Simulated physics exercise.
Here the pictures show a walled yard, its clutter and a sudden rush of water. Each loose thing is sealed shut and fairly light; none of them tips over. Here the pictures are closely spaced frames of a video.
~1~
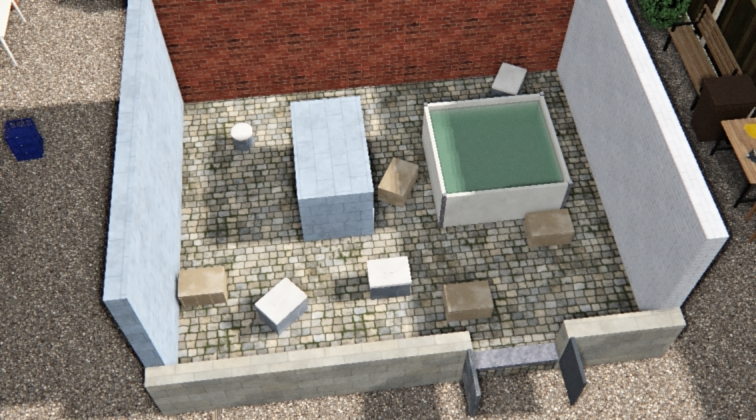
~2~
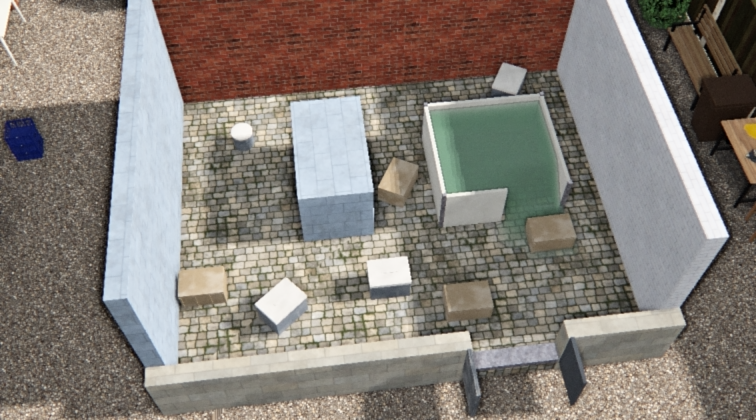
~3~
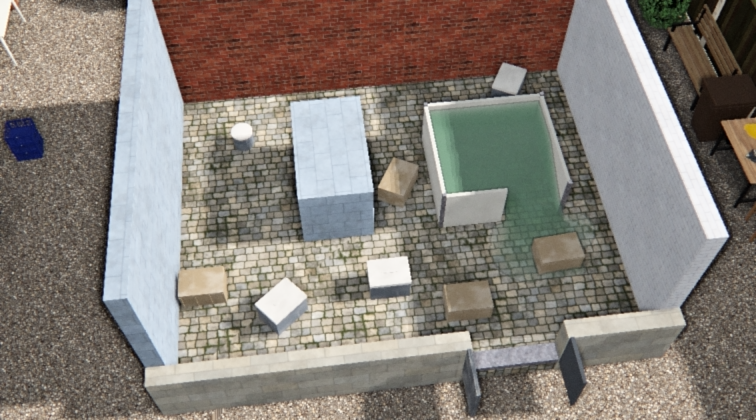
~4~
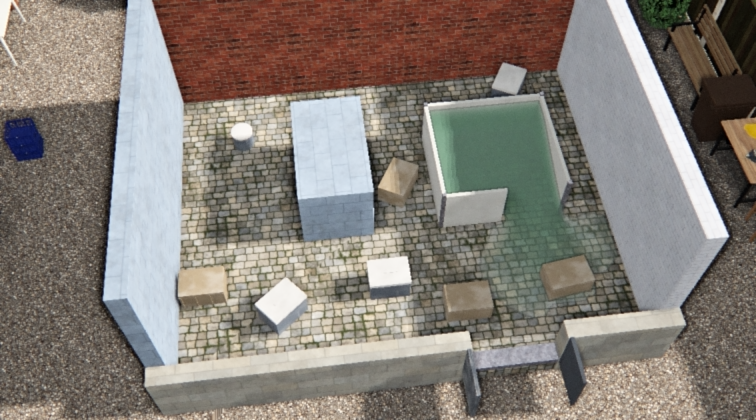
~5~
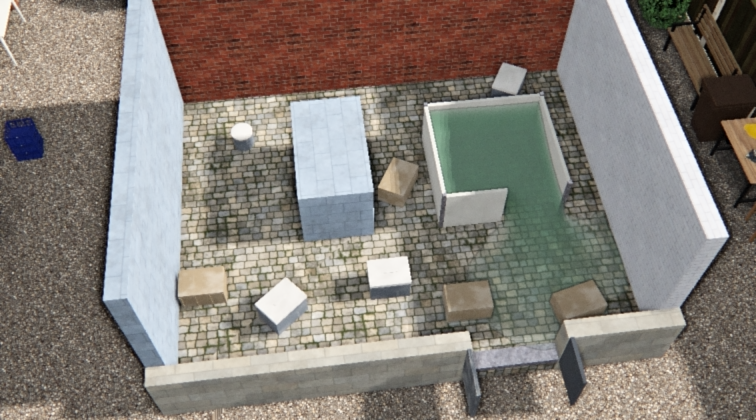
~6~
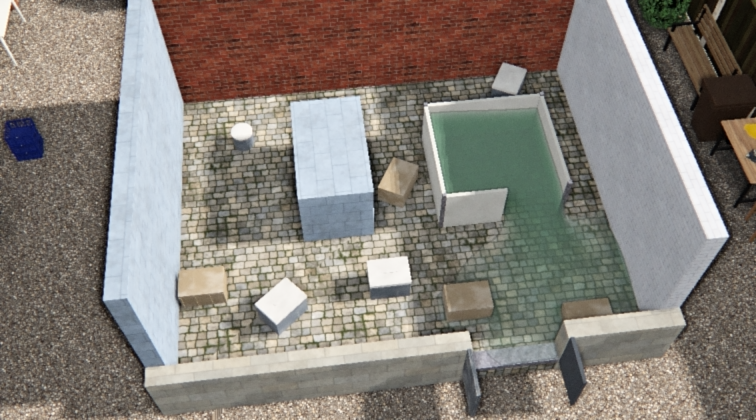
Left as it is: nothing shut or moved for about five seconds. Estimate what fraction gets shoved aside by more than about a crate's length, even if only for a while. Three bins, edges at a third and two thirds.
Bin: One third to two thirds.
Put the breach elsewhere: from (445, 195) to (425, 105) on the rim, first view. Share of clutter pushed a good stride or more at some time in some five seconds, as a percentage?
90 per cent or thereabouts.
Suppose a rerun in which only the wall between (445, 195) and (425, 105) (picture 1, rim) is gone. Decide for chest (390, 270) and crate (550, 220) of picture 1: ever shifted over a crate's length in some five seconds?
Travelled at least that, then travelled less.
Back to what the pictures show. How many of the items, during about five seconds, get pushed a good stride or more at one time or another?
4.
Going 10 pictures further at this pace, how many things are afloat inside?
Counting them up gives 0.
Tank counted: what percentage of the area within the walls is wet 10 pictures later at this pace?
Wet share: Around 30 %.
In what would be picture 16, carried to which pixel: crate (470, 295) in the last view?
Somewhere near (437, 320).
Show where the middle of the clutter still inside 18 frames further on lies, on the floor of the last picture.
(338, 221).
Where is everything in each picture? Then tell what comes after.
A crate at (550, 222) rests on the ground; a crate at (468, 296), on the bottom; 0 of 8 have shifted, in the first frame.
A crate at (552, 228), on the bottom, close to its start; a crate at (468, 296), on the bottom; 1 of 8 have shifted, in the second frame.
A crate at (559, 247) rests on the ground, a stride from its start; a crate at (468, 296), on the bottom; 1 of 8 have shifted, in the third frame.
A crate at (569, 272) rests on the ground, a stride from its start; a crate at (468, 296), on the bottom; 1 of 8 have shifted, in the fourth frame.
A crate at (580, 299) rests on the ground, a stride from its start; a crate at (468, 296) rests on the ground; 1 of 8 have shifted, in the fifth frame.
A crate at (590, 314), on the bottom, a stride from its start; a crate at (468, 296), on the bottom; 1 of 8 have shifted, in the sixth frame.
A moment on, 1 of 8 are well off their spots; 1 afloat.
Next, 2 of 8 are well off their spots; 0 afloat.
Later, 2 of 8 are well off their spots; 0 afloat.
In the end, 4 of 8 are well off their spots, and 4 have been at some point; 0 afloat.
